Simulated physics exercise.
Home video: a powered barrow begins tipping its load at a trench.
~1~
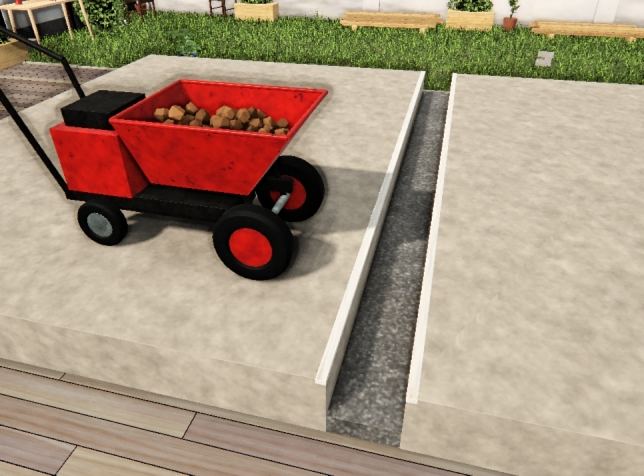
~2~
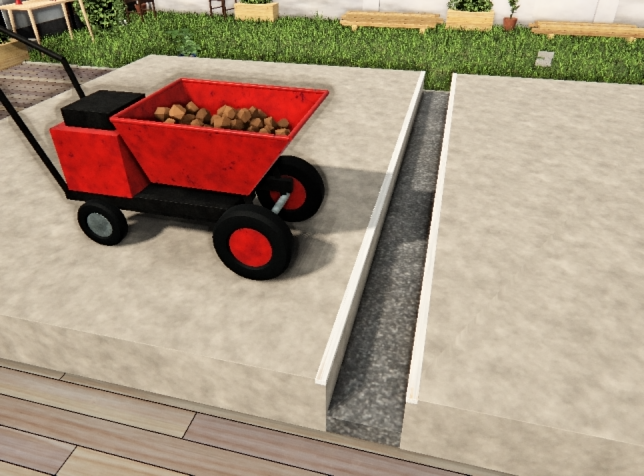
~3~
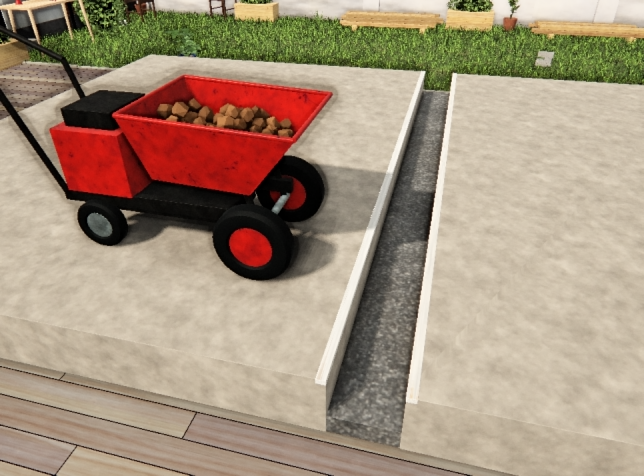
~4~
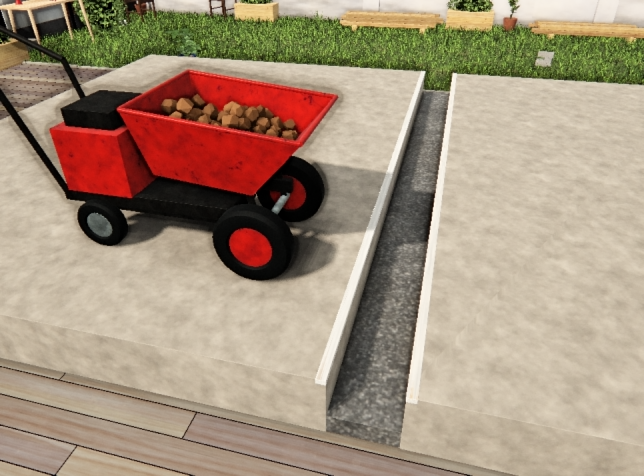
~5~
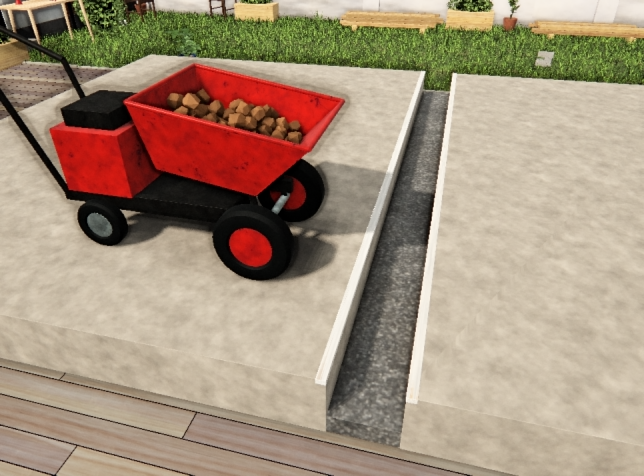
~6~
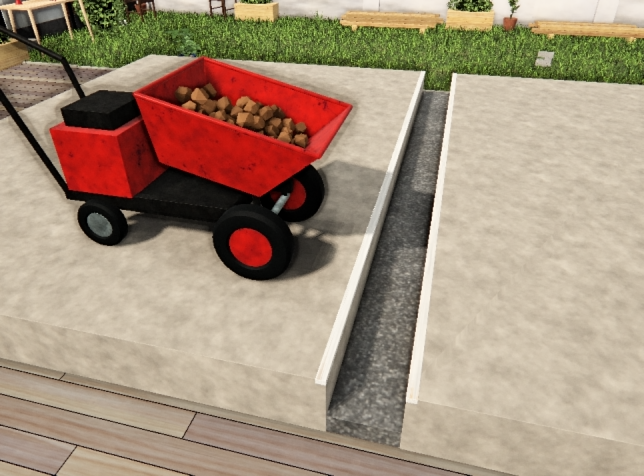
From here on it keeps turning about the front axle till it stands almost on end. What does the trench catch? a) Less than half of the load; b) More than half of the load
(b) More than half of the load.
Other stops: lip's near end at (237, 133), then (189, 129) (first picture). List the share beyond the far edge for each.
0 and 0 in a hundred, in that order.
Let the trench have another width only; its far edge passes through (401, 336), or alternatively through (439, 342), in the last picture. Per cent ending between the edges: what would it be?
50 % then 100 %, roughly.
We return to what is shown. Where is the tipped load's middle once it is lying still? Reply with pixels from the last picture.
Roughly pixel (404, 286).
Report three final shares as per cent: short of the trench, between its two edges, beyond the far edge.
Roughly: Short 0, between 75, beyond 25 per cent.
Just after the last frame, skip tipped steeply; every one in the skip.
A moment on, skip tipped steeply; the larger part in the skip; about a tenth in or heaped over the trench; just a few beyond it; just a few falling.
Further on, skip tipped right over; about a tenth in the skip; roughly two thirds in or heaped over the trench; roughly a quarter beyond it.
When it is over, skip tipped right over; the larger part in or heaped over the trench; roughly a quarter beyond it.
